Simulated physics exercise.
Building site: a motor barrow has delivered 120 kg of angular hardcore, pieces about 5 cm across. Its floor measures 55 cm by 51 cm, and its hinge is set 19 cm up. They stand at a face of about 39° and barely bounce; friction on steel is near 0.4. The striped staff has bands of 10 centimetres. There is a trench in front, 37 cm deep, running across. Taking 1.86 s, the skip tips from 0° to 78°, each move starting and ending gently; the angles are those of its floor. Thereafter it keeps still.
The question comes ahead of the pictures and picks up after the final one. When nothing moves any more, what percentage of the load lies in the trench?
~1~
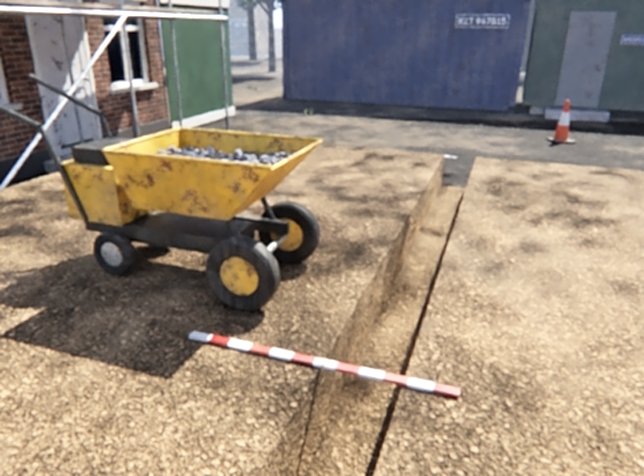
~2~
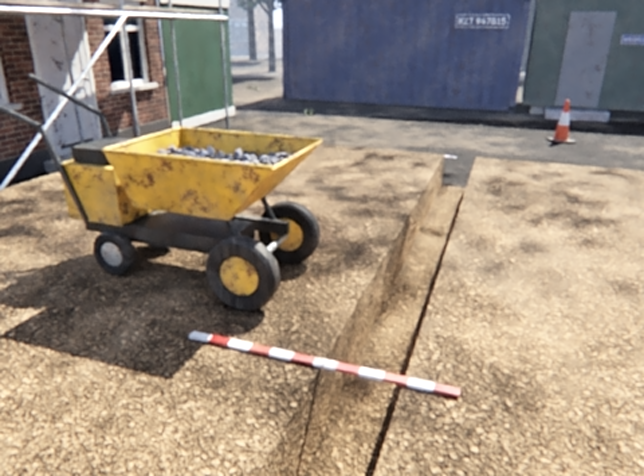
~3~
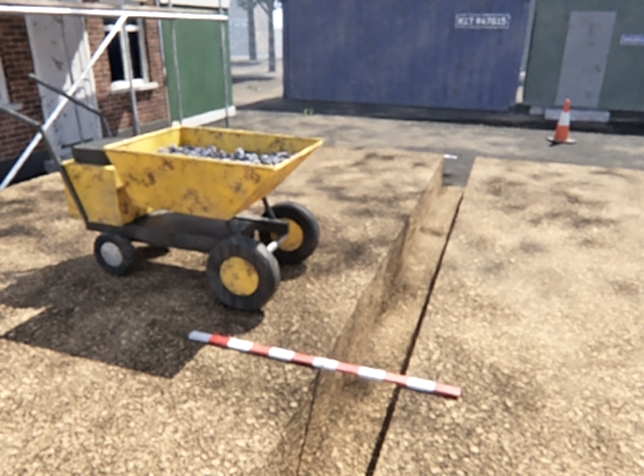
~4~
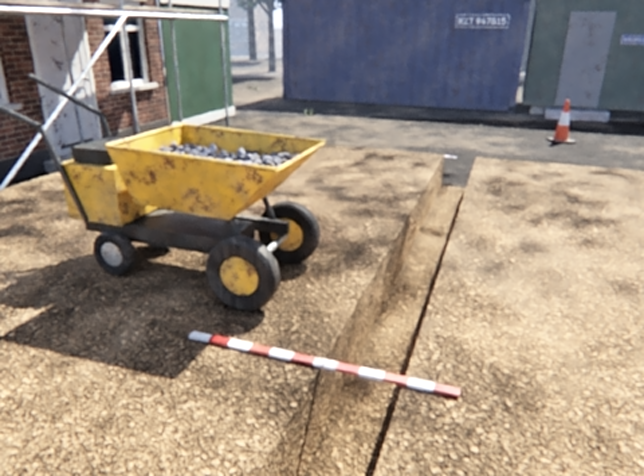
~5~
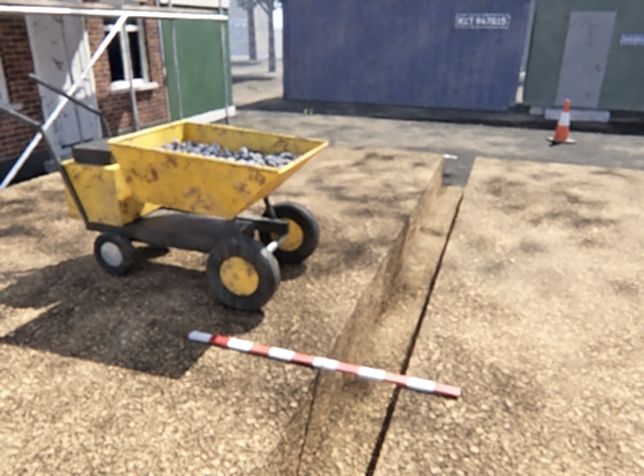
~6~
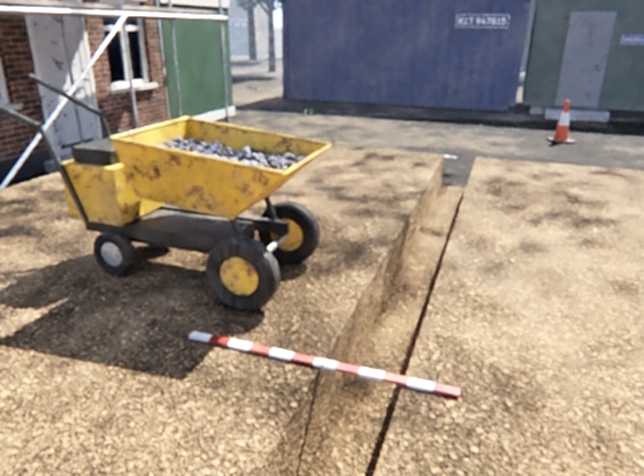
96 %.
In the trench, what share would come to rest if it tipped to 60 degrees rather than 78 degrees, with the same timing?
Then about 45 per cent.
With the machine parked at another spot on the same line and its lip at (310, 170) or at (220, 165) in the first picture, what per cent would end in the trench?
Near 50 and near 65 percent.
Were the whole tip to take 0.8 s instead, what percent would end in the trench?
It would be near 80 percent.
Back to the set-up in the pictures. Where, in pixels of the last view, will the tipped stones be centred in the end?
I'd put it close to (396, 351).
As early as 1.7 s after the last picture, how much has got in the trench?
By that point it's something like 65 in a hundred.
Then, 1.1 s after the last picture the floor is at 66°, 100 % in the skip; the foremost stones are at (374, 253).
Then, 1.7 s after the last picture the floor is at 78°, 33 % in the skip, 64 % in the trench, 3 % past the trench; the foremost stones are at (459, 334).
Then, 2.0 s after the last picture the floor is at 78°, 6 % in the skip, 90 % in the trench, 4 % past the trench; the foremost stones are at (494, 339).
Then, 4.0 s after the last picture the floor is at 78°, 0 % in the skip, 96 % in the trench, 4 % past the trench; the foremost stones are at (494, 339).
